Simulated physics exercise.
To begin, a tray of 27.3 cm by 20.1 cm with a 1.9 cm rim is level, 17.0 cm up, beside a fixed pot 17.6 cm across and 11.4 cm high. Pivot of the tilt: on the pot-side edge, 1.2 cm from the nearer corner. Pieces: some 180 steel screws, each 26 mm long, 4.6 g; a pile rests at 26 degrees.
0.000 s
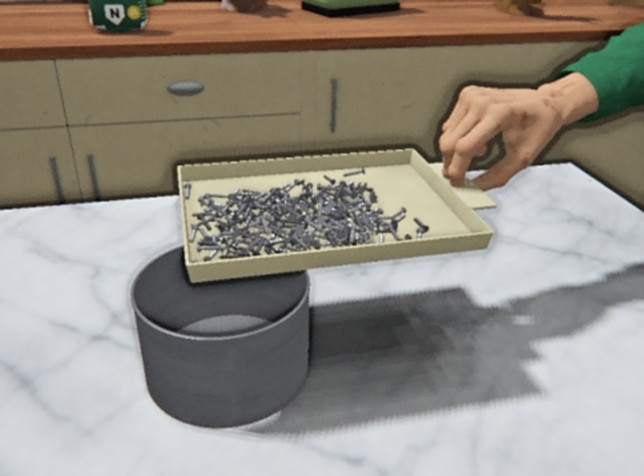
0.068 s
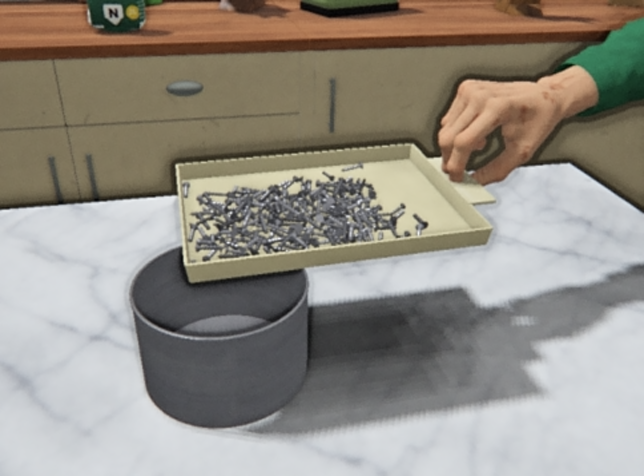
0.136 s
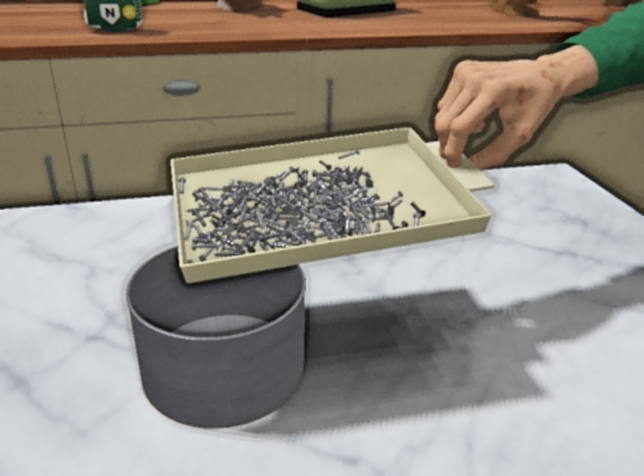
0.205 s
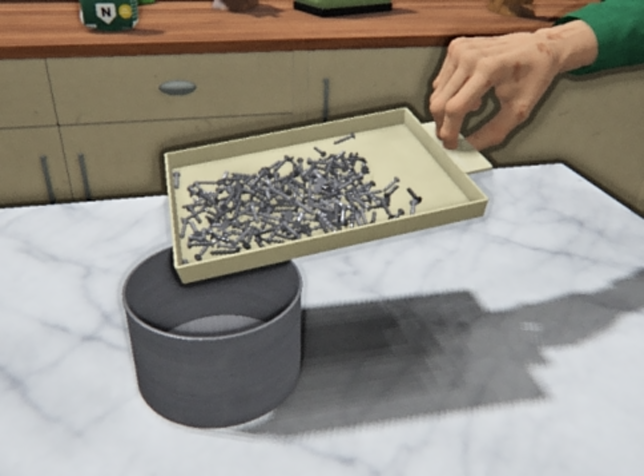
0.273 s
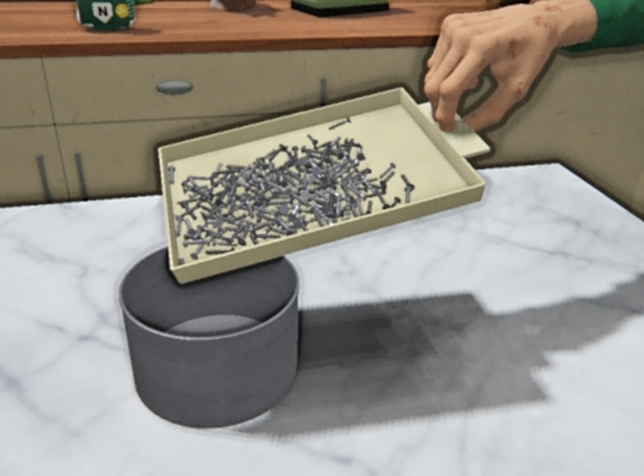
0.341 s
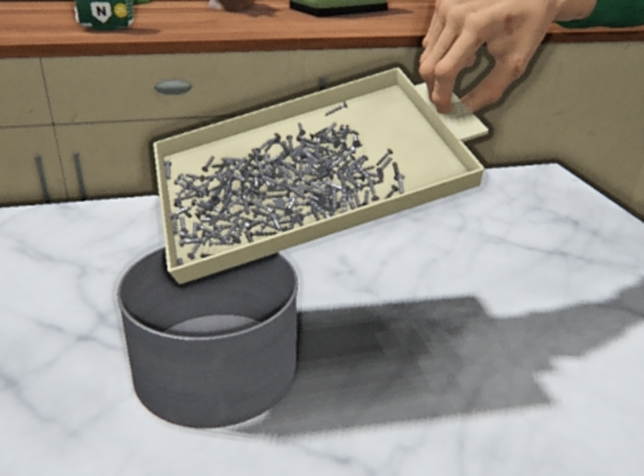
A cream tray heaped with small grey steel screws is held above a white marble counter in a kitchen, seen from slightly above, with beige drawers and a wooden worktop behind. A dark grey pot stands beneath the tray's left end, and a green-sleeved hand grips its right end. The hand raises that end, slanting the tray down leftward, while the view drifts slightly and the screws stay heaped.
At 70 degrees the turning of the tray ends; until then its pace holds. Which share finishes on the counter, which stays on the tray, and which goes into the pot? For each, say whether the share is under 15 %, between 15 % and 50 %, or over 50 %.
Counter: Over 50 %; tray: Between 15 % and 50 %; pot: Under 15 %.
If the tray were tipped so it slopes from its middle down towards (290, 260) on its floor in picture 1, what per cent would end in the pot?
Roughly 0 percent of them.
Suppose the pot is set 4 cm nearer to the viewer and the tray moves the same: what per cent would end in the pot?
In that setup it would come to near 40 per cent.
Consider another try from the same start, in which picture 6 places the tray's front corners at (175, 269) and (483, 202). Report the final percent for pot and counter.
Pot: 0, counter: 75.
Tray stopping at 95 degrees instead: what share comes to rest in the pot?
In that case it comes to about 5 in a hundred.
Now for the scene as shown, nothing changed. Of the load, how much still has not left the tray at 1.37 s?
I'd put it at roughly 50 per cent.
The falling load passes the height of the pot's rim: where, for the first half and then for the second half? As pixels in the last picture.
Roughly (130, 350) to begin with, later roughly (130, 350).
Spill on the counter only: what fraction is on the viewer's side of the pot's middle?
Near 100 in a hundred.
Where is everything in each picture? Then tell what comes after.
The first frame shows tray tilt 0 degrees, front corners at (190, 263) and (490, 231); middle of the pieces at (305, 220); pot at (222, 282).
The second frame shows tray tilt 1 degrees, front corners at (189, 263) and (489, 227); middle of the pieces at (303, 218).
The third frame shows tray tilt 5 degrees, front corners at (184, 264) and (487, 214), lowest corner left front; middle of the pieces at (300, 211).
The fourth frame shows tray tilt 9 degrees, front corners at (179, 265) and (484, 198), lowest corner left front; middle of the pieces at (295, 202).
The fifth frame shows tray tilt 14 degrees, front corners at (175, 266) and (481, 183), lowest corner left front; middle of the pieces at (291, 193).
The sixth frame shows tray tilt 18 degrees, front corners at (172, 268) and (479, 168), lowest corner left front; middle of the pieces at (287, 185); pot at (210, 282). Its pace works out near 65 degrees a second.
After 0.74 s, tilt 43 degrees; the tray holds 100 %, the pot 0 %.
Then, at 1.00 s, tilt 60 degrees; the tray holds 100 %, the pot 0 %.
After 1.37 s, tilt 70 degrees; the tray holds 50 %, the pot 5 %.
In the end, at 3.1 s, counter 70 %, tray 25 %, pot 5 %.
